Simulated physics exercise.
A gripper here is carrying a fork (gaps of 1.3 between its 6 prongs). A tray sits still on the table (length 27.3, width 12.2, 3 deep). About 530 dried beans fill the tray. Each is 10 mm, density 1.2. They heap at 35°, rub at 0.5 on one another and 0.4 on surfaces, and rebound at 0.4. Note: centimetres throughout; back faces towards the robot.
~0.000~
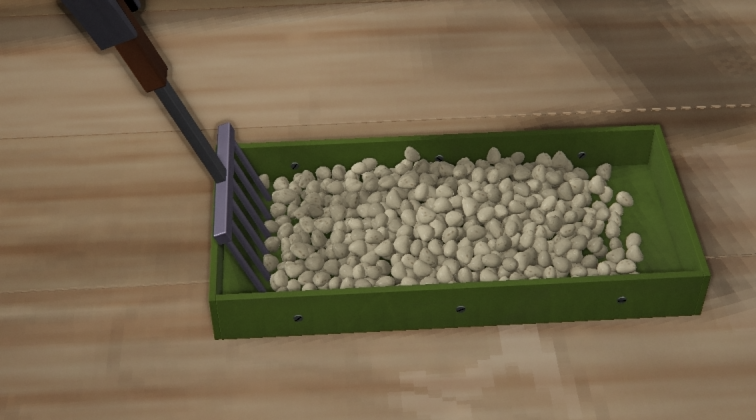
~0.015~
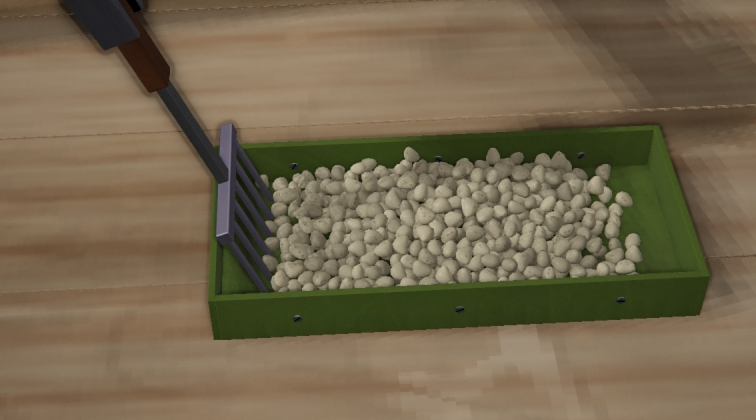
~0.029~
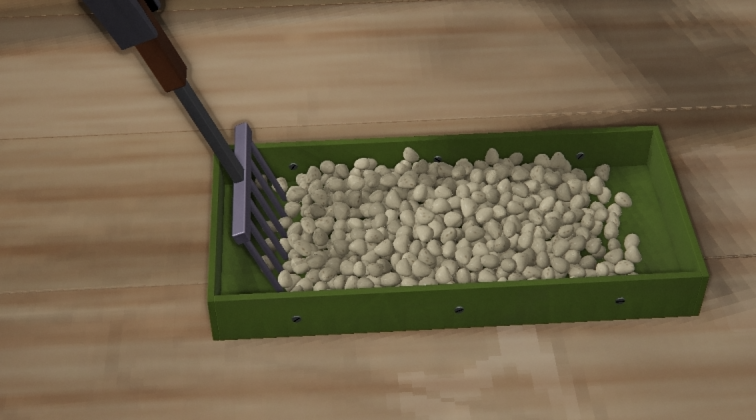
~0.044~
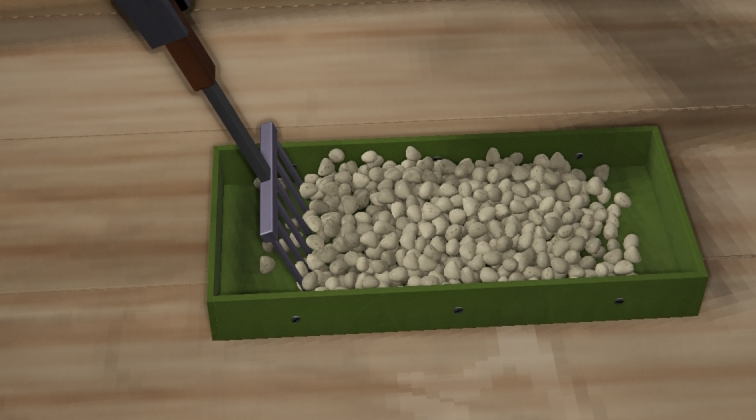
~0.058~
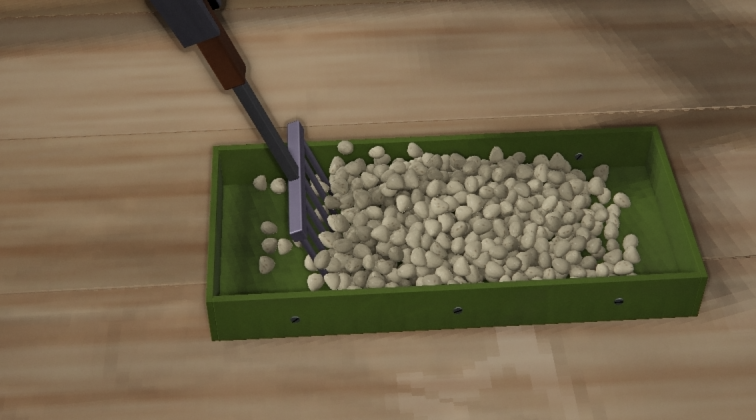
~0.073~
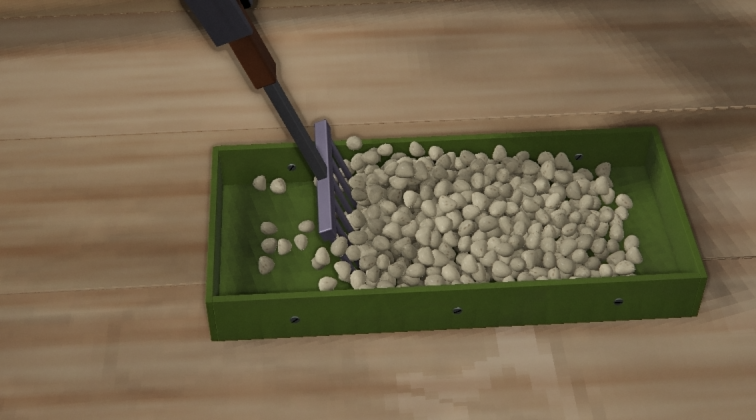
A gripper holding a pronged fork moves from the left end of a green tray toward the right, pushing pale dried beans into a denser heap while a few slip through and stay scattered on the tray floor behind it.
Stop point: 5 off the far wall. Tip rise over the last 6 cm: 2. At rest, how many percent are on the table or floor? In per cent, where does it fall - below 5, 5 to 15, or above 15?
It falls above 15 per cent.
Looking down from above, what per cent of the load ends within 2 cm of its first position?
I'd say something near 5 percent.
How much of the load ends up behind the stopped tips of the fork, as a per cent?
Share behind the stopped tips: Approx. 25 %.
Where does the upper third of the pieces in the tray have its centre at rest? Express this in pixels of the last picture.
In the final view it lies around (637, 207).
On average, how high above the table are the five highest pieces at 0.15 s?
Height: Close to 7 cm.
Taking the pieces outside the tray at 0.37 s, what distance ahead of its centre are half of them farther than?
Roughly 24 cm.
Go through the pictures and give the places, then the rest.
The first frame shows the fork bar at (225, 181), sloping 69°; upper third of the load around (452, 219), from x 260 to 635, top at y 155; 526 in the tray.
The second frame shows the fork bar at (227, 181), sloping 69°; upper third of the load around (451, 219), from x 260 to 635, top at y 155.
The third frame shows the fork bar at (242, 181), sloping 69°; upper third of the load around (442, 219), from x 260 to 635, top at y 155.
The fourth frame shows the fork bar at (269, 180), sloping 69°; upper third of the load around (427, 219), from x 260 to 635, top at y 155.
The fifth frame shows the fork bar at (297, 179), sloping 69°; upper third of the load around (428, 214), from x 260 to 635, top at y 150.
The sixth frame shows the fork bar at (325, 178), sloping 69°; upper third of the load around (435, 213), from x 260 to 635, top at y 145; 526 in the tray.
After 0.11 s, sloping 69°, highest piece 8 above the table; 523 in the tray, 3 in flight or on the tool.
After 0.15 s, sloping 69°, highest piece 9 above the table; 523 in the tray, 3 in flight or on the tool.
After 0.37 s, sloping 69°, highest piece 5 above the table; 317 in the tray, 207 on the table or floor, 2 in flight or on the tool.
After 1.07 s, sloping 69°, highest piece 4 above the table; 317 in the tray, 209 on the table or floor.
In the end, 317 in the tray, 209 on the table or floor. That is 40 % on the table or floor.
